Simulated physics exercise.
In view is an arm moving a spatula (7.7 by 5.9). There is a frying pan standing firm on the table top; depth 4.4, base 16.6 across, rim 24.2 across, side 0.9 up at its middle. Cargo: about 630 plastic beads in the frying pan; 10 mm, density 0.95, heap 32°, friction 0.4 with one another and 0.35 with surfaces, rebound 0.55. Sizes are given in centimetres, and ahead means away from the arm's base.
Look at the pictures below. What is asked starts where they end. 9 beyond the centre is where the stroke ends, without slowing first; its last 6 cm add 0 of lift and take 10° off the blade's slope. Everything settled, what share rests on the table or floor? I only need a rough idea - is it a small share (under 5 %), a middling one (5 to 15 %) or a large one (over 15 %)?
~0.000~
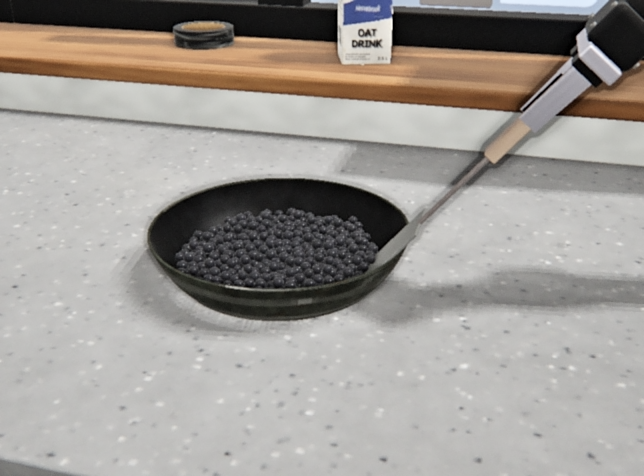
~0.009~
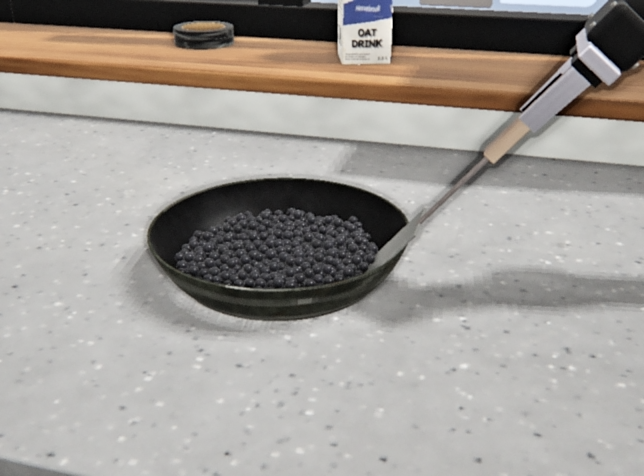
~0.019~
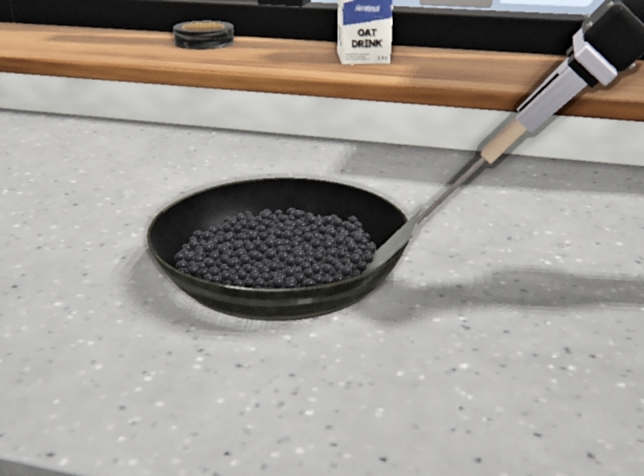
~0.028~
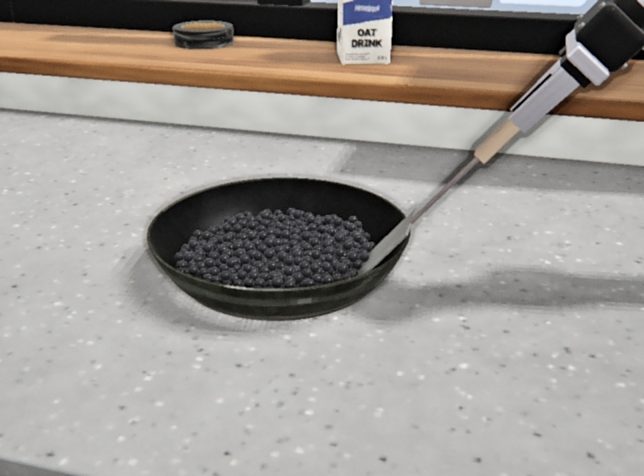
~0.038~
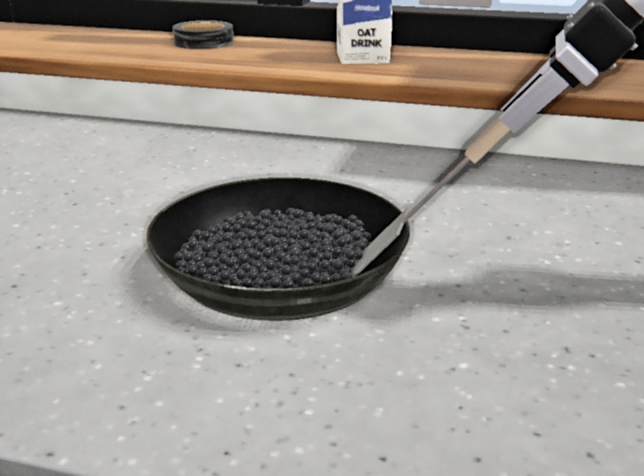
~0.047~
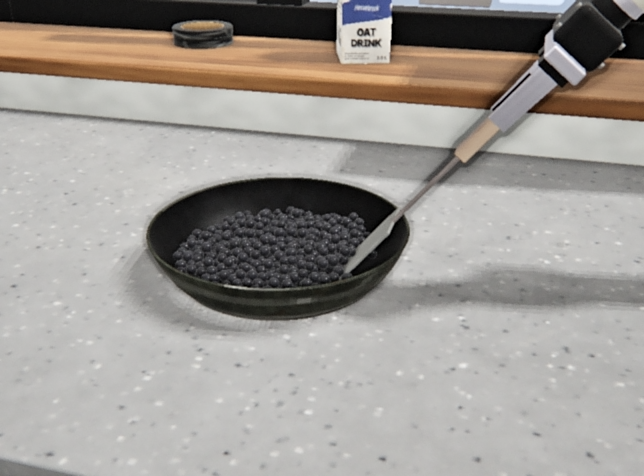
A middling one, 5 to 15 %.
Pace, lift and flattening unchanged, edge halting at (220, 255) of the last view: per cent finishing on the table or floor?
Estimate: Approx. 0 %.
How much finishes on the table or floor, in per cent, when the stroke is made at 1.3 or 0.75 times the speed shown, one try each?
Estimates, in order: 10 % and 5 %.
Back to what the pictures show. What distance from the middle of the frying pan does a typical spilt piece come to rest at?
20 cm.
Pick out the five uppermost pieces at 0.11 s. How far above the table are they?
Somewhere around 5 centimetres high.
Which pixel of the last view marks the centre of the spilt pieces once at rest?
At about (120, 243).
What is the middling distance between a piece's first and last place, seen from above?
Roughly 2 cm.
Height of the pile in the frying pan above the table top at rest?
It reaches roughly 5.0 cm.
By 0.11 s, sloping 51°, highest piece 5 above the table; 630 in the frying pan.
By 0.17 s, sloping 48°, highest piece 5 above the table; 630 in the frying pan.
By 0.40 s, sloping 41°, highest piece 6 above the table; 571 in the frying pan, 55 on the table or floor, 4 on the blade or in flight.
By 1.45 s, sloping 41°, highest piece 5 above the table; 571 in the frying pan, 59 on the table or floor.
Final count, 571 in the frying pan, 59 on the table or floor. That is 9 % on the table or floor.
